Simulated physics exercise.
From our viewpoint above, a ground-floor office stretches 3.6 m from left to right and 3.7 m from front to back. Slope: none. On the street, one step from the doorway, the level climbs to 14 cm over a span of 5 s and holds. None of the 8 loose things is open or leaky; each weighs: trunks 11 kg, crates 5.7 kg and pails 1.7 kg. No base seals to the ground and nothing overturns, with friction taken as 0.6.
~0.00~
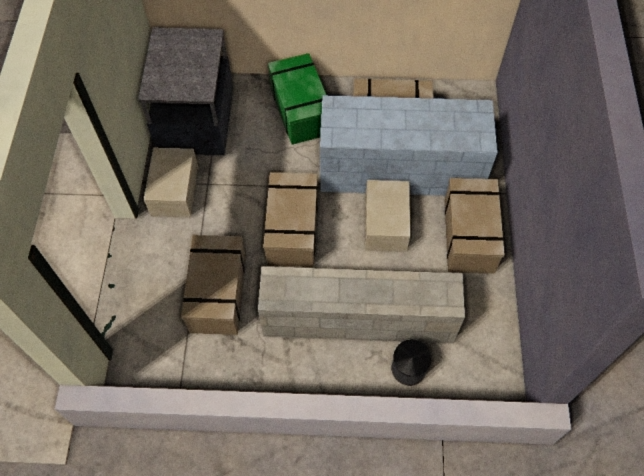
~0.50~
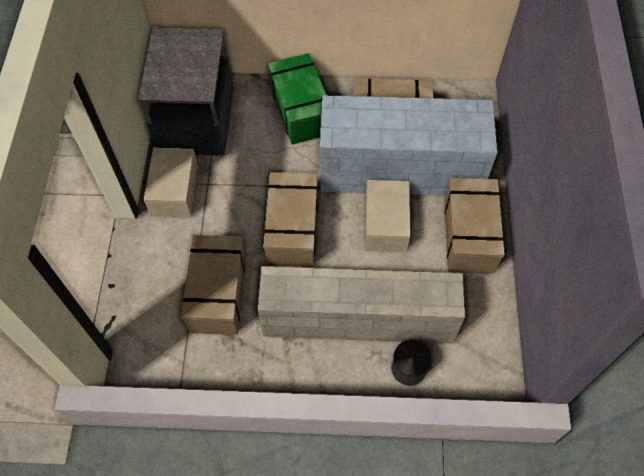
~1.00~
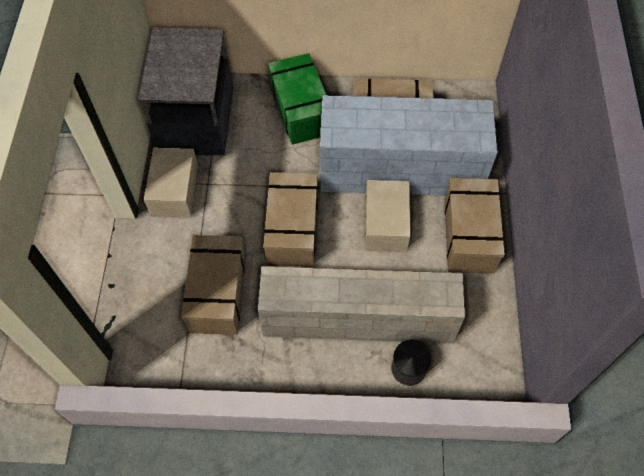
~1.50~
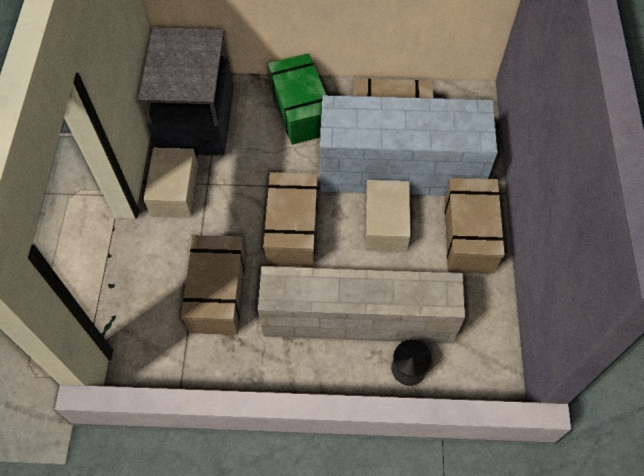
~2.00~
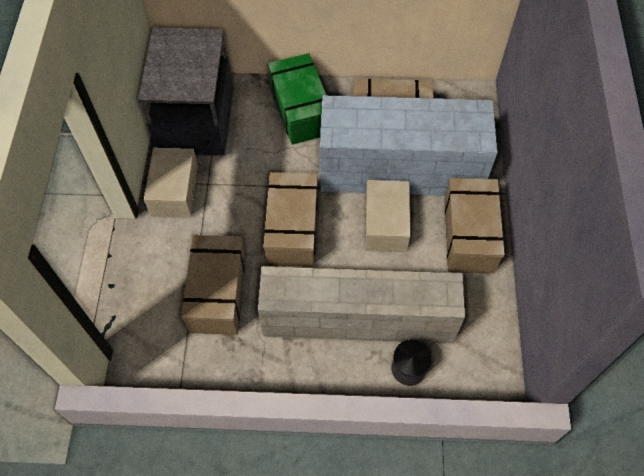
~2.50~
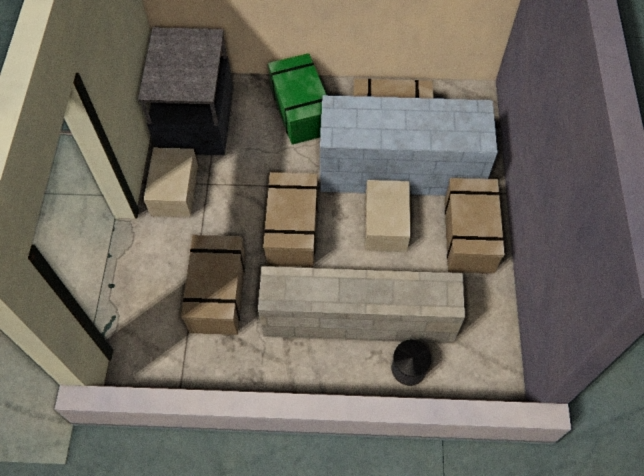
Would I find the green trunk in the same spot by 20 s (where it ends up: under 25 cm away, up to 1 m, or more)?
It will scoot partway, short of a metre.
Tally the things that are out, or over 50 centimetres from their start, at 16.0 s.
Count: 4.
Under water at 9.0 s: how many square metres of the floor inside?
Roughly 10.0 m2.
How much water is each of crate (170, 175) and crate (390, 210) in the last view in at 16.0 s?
Close to 7 and 11 centimetres.
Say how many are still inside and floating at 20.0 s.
It comes to 8 of them.
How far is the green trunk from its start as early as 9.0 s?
Around 5 centimetres.
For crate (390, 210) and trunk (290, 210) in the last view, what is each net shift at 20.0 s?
In that order: 60 cm, 100 cm.
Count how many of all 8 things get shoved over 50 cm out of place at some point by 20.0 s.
By my tally, 6.
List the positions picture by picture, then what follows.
In the first frame, the green trunk at (300, 86), on the bottom; water covers 0.0 m2; 0 of 8 have shifted.
In the second frame, the green trunk at (300, 86) rests on the ground; 0.0 m2 under water; 0 of 8 have shifted.
In the third frame, the green trunk at (300, 86), on the bottom; 0.0 m2 under water; 0 of 8 have shifted.
In the fourth frame, the green trunk at (300, 86), on the bottom; 0.0 m2 under water; 0 of 8 have shifted.
In the fifth frame, the green trunk at (300, 86), on the bottom; 0.0 m2 under water; 0 of 8 have shifted.
In the sixth frame, the green trunk at (300, 86), on the bottom; 0.0 m2 under water; 0 of 8 have shifted.
After 4.0 s the green trunk is near (300, 86), 0.0 m from its start, aground; 0 afloat.
After 9.0 s the green trunk is near (301, 82), 0.1 m from its start, afloat; 5 afloat.
After 16.0 s the green trunk is near (347, 79), 0.5 m from its start, afloat; 8 afloat.
After 20.0 s the green trunk is near (347, 78), 0.5 m from its start, afloat; 8 afloat.
